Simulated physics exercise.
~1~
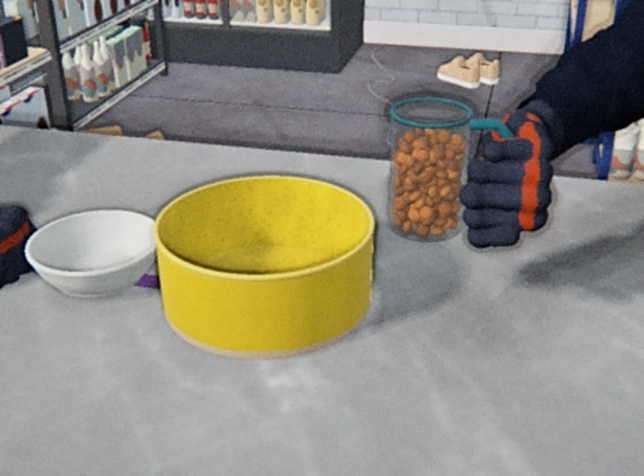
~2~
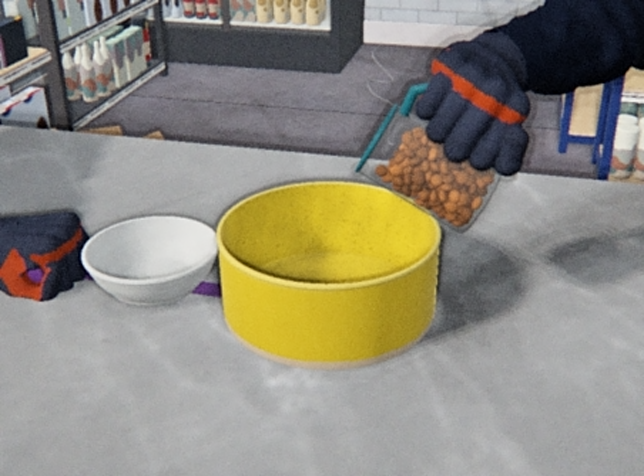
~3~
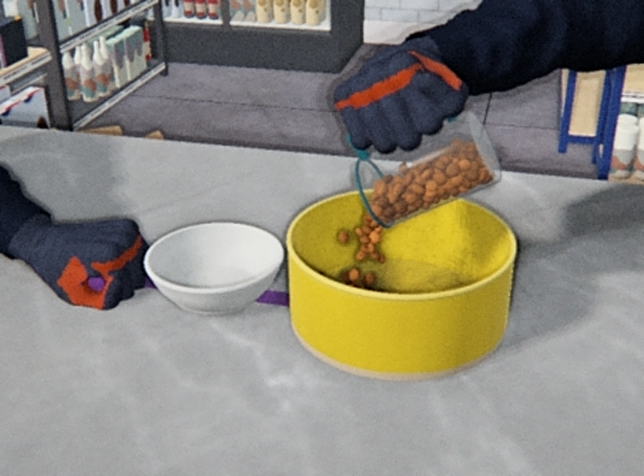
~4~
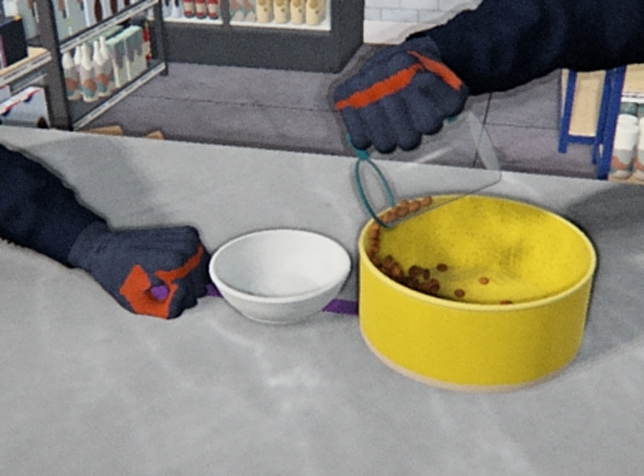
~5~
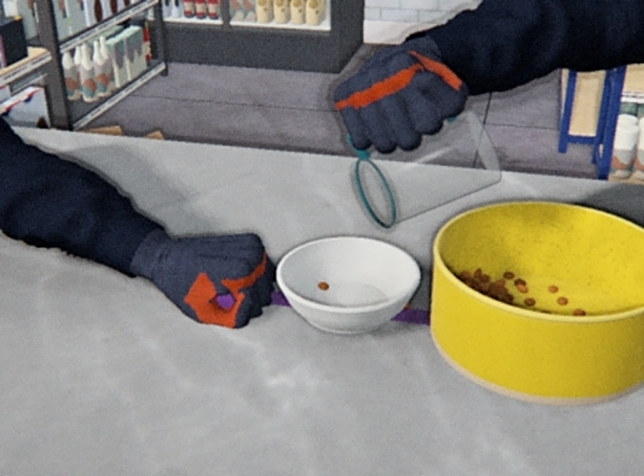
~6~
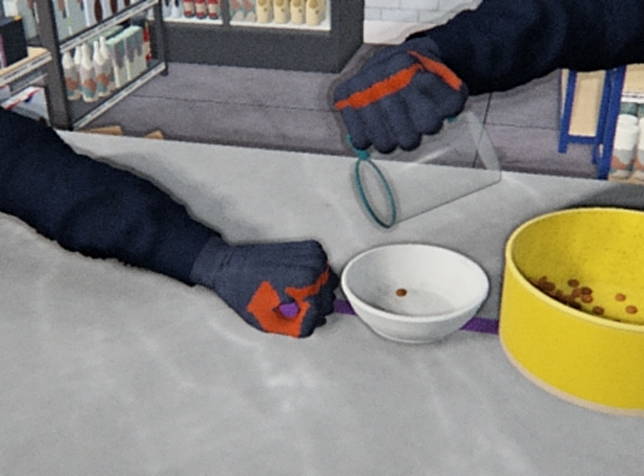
The video shows a gloved hand tipping a clear cup of brown kibble while another gloved hand pushes a joined white bowl and yellow pot rightward across a grey table; the kibble pours into the pot, and the emptied cup stays tilted as one piece sits in the bowl.
